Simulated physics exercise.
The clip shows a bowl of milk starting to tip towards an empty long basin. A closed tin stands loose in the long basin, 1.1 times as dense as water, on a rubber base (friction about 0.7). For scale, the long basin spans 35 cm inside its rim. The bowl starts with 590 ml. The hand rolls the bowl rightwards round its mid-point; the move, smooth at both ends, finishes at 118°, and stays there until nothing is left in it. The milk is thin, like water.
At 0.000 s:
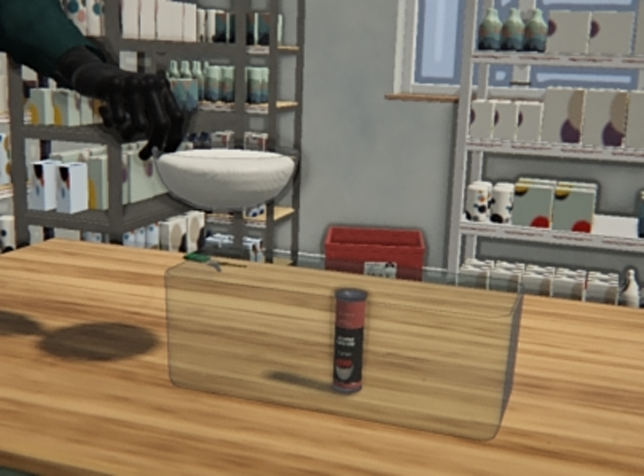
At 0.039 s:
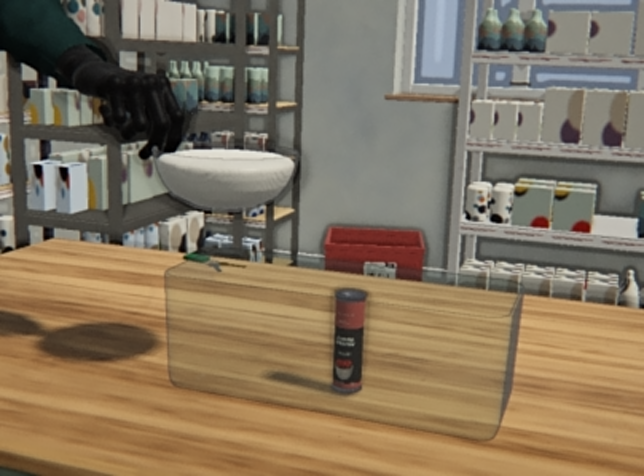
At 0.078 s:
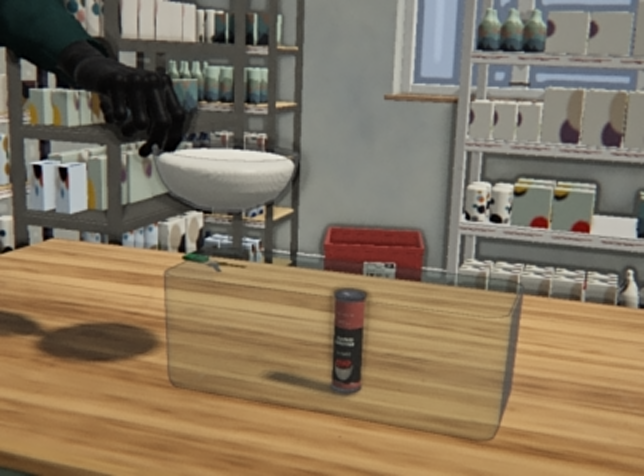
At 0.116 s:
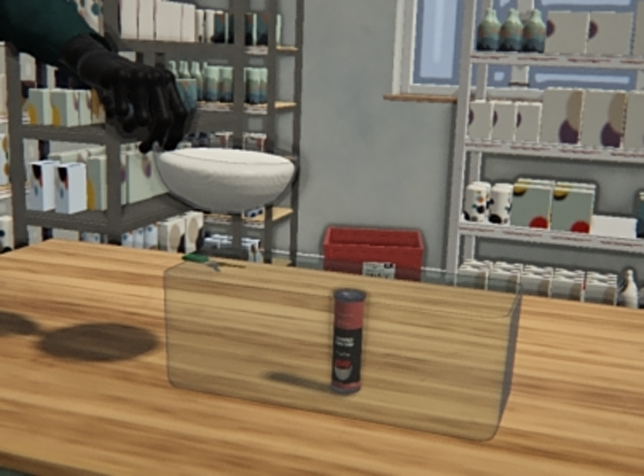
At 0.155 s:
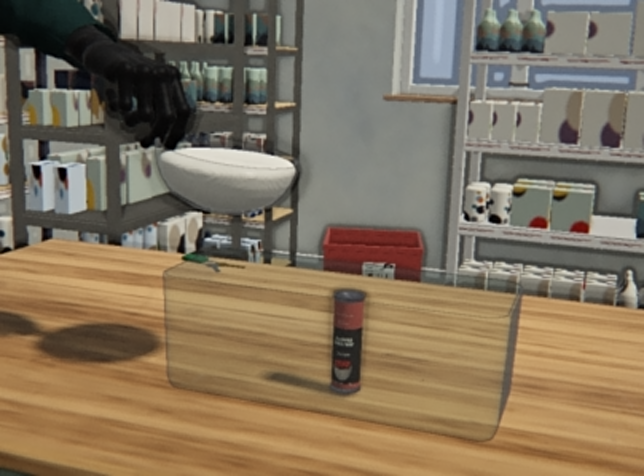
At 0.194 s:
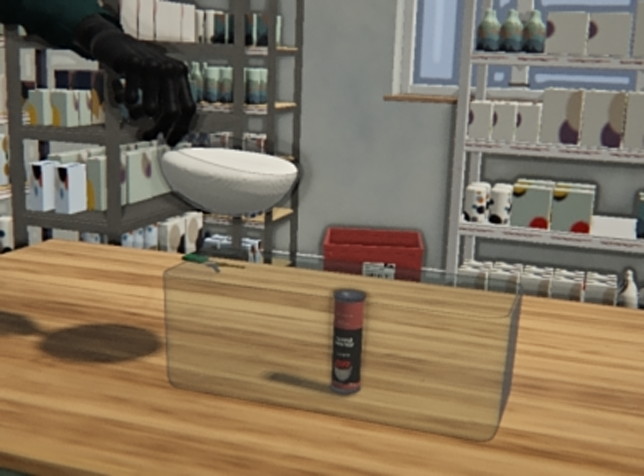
A gloved hand slowly tilts a white bowl slightly rightwards above a clear basin holding a tin.
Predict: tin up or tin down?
It stays up.
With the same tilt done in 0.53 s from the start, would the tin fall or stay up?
The tin topples.
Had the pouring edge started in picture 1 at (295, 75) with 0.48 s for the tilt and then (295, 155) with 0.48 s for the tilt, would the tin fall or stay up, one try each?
First it falls; then it topples.
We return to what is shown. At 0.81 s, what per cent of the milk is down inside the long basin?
Some 100 per cent.
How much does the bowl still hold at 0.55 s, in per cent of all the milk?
About 18 per cent.
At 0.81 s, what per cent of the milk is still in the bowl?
Near 0 in a hundred.
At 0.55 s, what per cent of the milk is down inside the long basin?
Some 52 per cent.
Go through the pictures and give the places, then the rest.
In the first picture, it leans 0°; its right rim is at (293, 157); the milk meets the walls at (169, 154) and (292, 163); the long basin's rim runs from (191, 261) to (518, 302); the tin's top is at (351, 298).
In the second picture, it leans 1°; its right rim is at (293, 158); the milk meets the walls at (169, 154) and (292, 164).
In the third picture, it leans 2°; its right rim is at (293, 160); the milk meets the walls at (169, 153) and (292, 165).
In the fourth picture, it leans 5°; its right rim is at (293, 164); the milk meets the walls at (169, 152) and (292, 167).
In the fifth picture, it leans 9°; its right rim is at (294, 169); the milk meets the walls at (171, 151) and (293, 169).
In the sixth picture, it leans 14°; its right rim is at (294, 176); the milk meets the walls at (173, 151) and (296, 170).
After 0.55 s the tilt is 82° and 18 per cent is still to pour; the tin stands where it began.
After 0.81 s the tilt is 116° and 0 per cent is still to pour; the tin stands where it began.
After 1.08 s the tilt is 118° and 0 per cent is still to pour; the tin stands where it began.
After 1.38 s the tilt is 118° and 0 per cent is still to pour; the tin stands where it began.
In the end the tin stands where it began.
